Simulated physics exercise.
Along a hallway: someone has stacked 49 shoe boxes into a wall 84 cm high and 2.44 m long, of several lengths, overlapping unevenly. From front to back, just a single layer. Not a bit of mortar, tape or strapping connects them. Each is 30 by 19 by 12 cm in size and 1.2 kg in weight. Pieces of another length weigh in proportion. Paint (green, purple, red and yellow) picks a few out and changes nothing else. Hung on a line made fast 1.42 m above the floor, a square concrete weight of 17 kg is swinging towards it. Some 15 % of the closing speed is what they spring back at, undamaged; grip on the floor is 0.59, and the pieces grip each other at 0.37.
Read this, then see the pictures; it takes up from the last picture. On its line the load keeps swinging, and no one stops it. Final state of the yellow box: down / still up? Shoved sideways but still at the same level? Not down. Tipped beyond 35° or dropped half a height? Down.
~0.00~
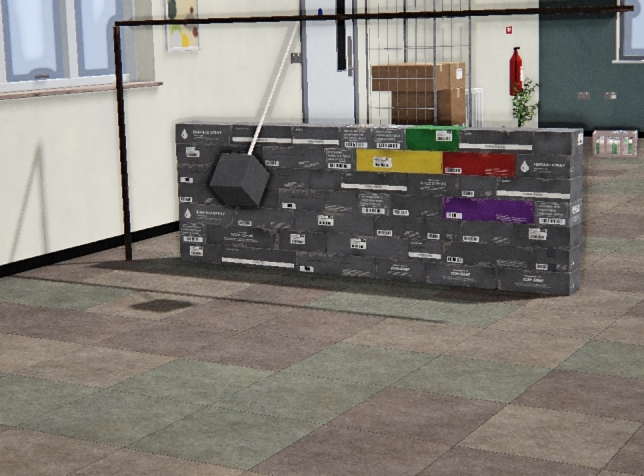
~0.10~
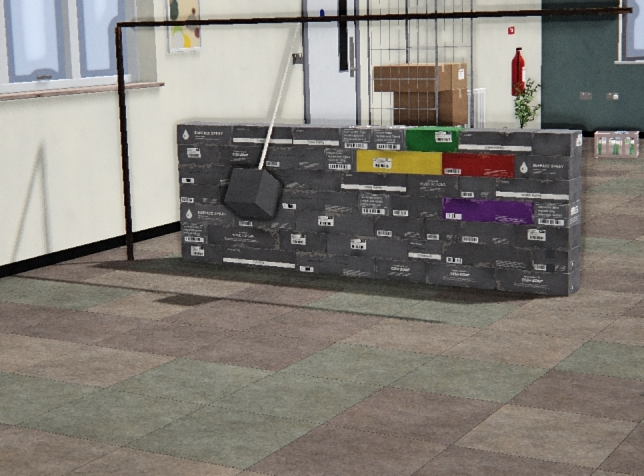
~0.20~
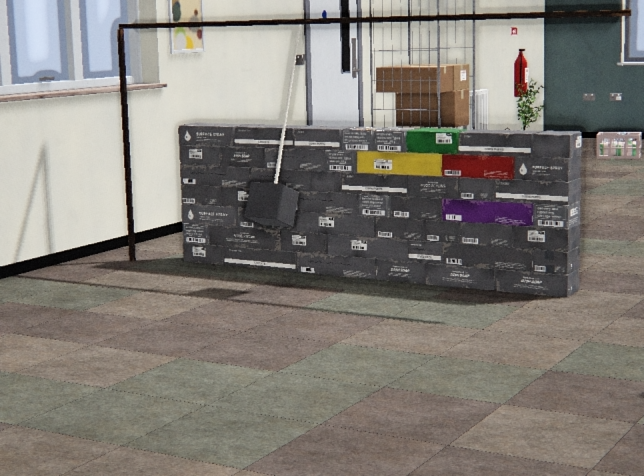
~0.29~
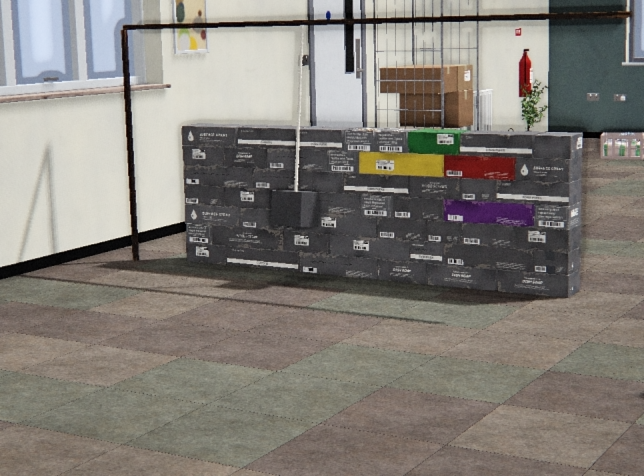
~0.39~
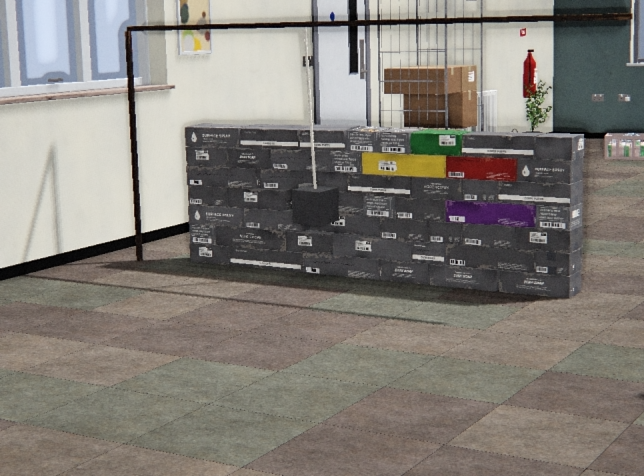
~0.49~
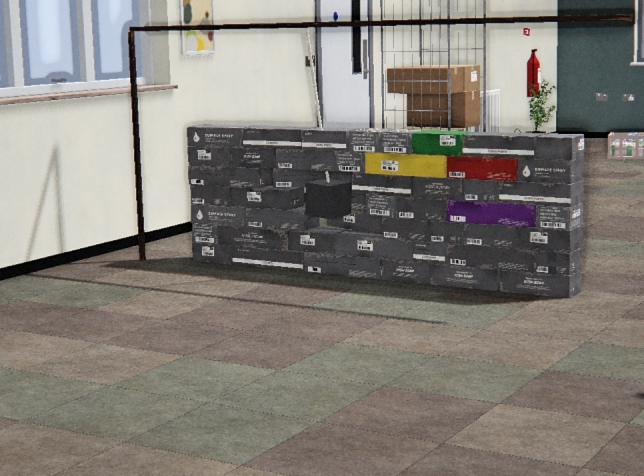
Down.
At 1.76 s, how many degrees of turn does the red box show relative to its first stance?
Some 0 degrees.
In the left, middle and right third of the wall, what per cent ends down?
20 / 60 / 10 %, left to right.
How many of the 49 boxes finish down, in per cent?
It works out at roughly 30 per cent.
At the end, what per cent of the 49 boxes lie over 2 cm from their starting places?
Shifted share: 35 %.
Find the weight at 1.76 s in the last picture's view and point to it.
(276, 204) or so.
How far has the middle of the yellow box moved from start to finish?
Start and end lie near 76 cm apart.
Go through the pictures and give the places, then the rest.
In the first frame (each place is the centre of the face we see best; the camera moves round a little), weight (239, 170) line 38° before plumb; yellow box (397, 161); red box (477, 164); green box (431, 140); all as stacked.
Weight (252, 186) line 30° before plumb; yellow box (397, 162), in the second frame.
Weight (270, 201) line 20° before plumb; yellow box (398, 164), in the third frame.
Weight (293, 209) line 7° before plumb; yellow box (400, 164), in the fourth frame.
Weight (313, 209) line 4° past plumb; yellow box (402, 165); steepest lean 5°, the box at (322, 141); 8 have shifted, in the fifth frame.
Weight (323, 202) line 12° past plumb; yellow box (403, 165) moved 11 mm; green box (435, 145); red box (480, 169); 16 have shifted, in the sixth frame.
By 1.06 s, line 16° past plumb; 3 of the 49 boxes down; yellow box tilted 9°; green box tilted 9°.
By 1.76 s, line 21° before plumb; 12 of the 49 boxes down; yellow box upside down; green box on its side.
When it is over (4.0 s), line 14° before plumb; 14 of the 49 boxes down; yellow box upside down; green box on its side; purple box unmoved. In pixels of the last frame, middles, yellow box near (480, 232), green box near (515, 247).
